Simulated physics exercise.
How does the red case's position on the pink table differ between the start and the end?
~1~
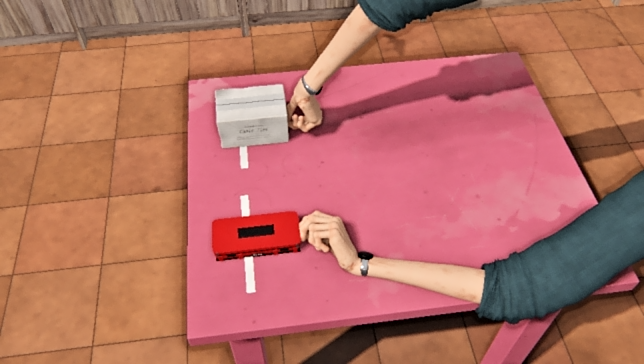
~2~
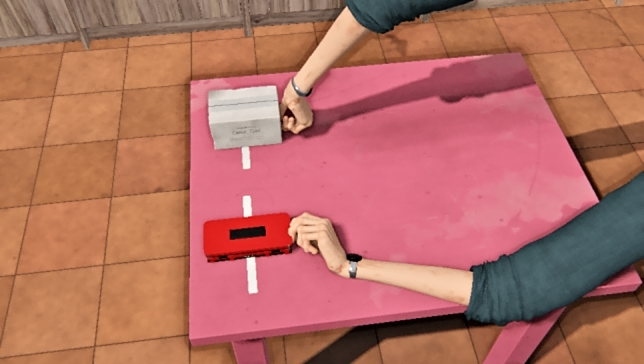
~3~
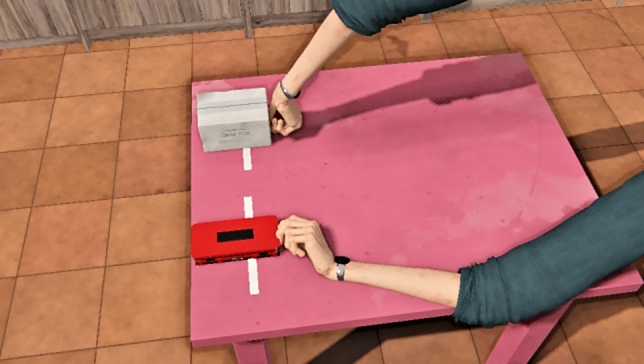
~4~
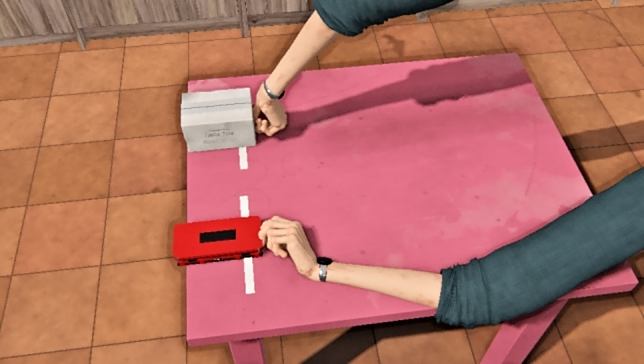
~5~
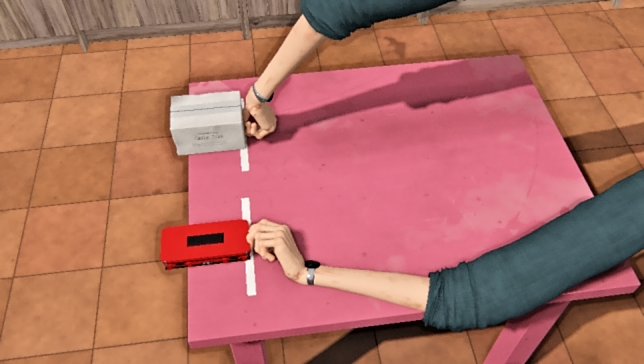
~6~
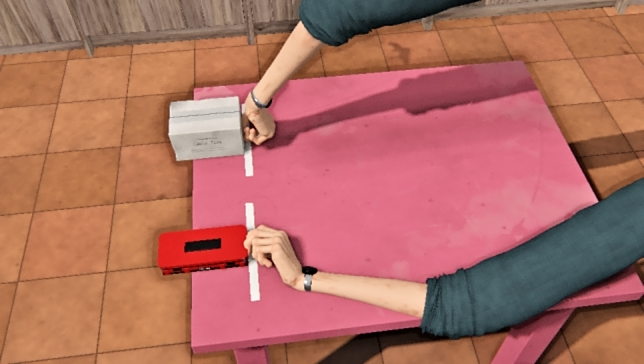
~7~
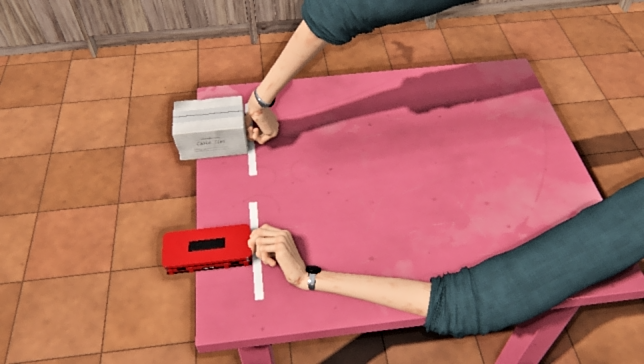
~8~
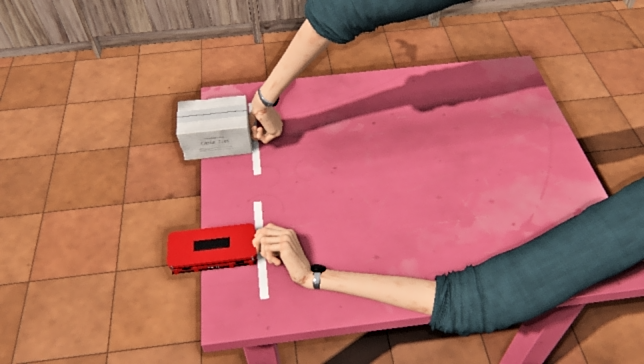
At the start the red case sits fully on the tabletop, across the line of white tape. By the end it is further left, past the tape and partly sticking out over the table's left edge.
